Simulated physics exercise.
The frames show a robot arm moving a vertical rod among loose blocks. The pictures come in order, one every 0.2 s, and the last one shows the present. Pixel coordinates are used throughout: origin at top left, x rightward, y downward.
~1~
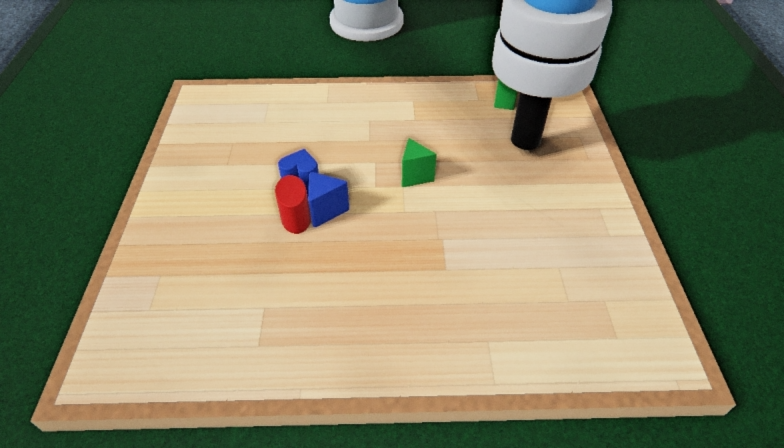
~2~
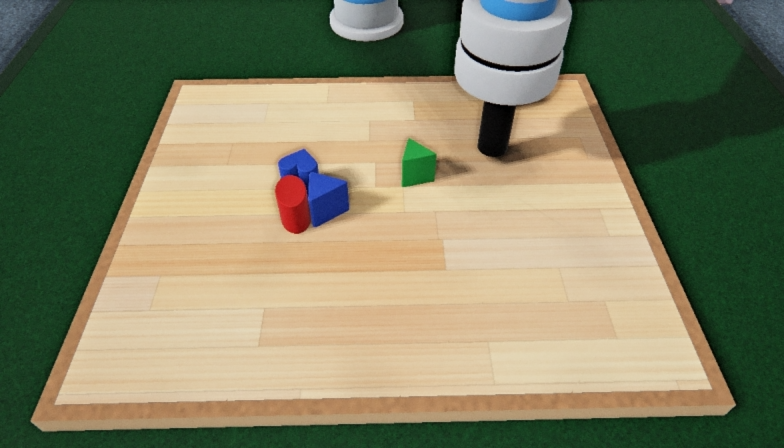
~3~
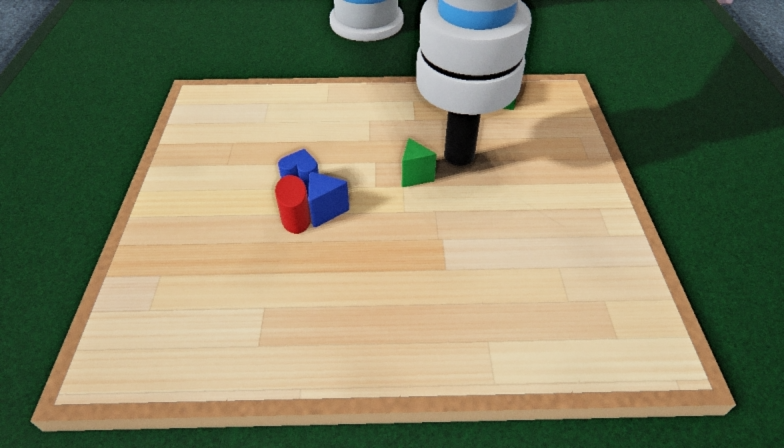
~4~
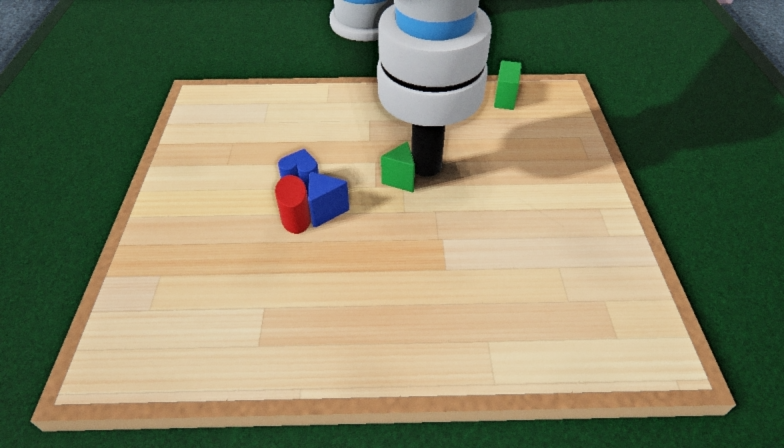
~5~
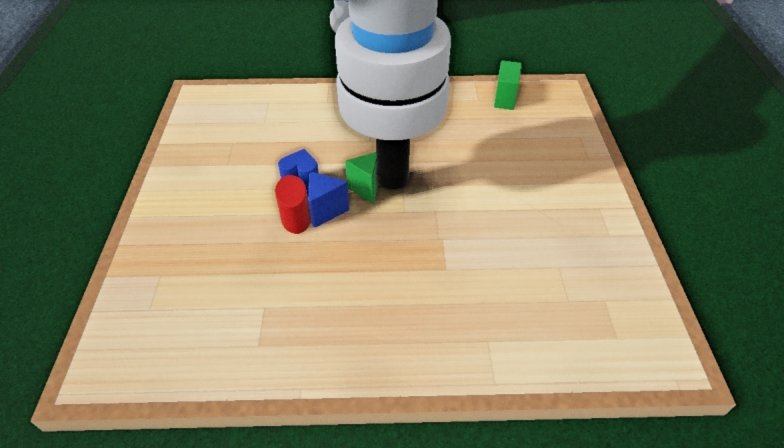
On a wooden board, a robot arm's black rod moves left, pushing a green triangular block toward blue and red blocks.
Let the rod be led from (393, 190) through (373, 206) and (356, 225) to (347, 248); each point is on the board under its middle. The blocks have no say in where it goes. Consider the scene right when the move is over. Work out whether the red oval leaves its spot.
It sits in its place.
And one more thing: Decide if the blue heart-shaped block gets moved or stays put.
It is not moved.
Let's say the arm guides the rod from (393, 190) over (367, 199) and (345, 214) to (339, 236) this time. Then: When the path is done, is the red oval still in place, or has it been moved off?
It shifts position.
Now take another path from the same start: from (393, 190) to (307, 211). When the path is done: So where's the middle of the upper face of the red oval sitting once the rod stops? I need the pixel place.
It ends at (264, 200).
The first path, step by step. Halfway along, rod at (363, 204); green triangular block at (352, 166), turned 30° clockwise.
At the end, rod at (346, 237); red oval not moved; blue heart-shaped block not moved; green triangular block at (352, 166), turned 30° clockwise.
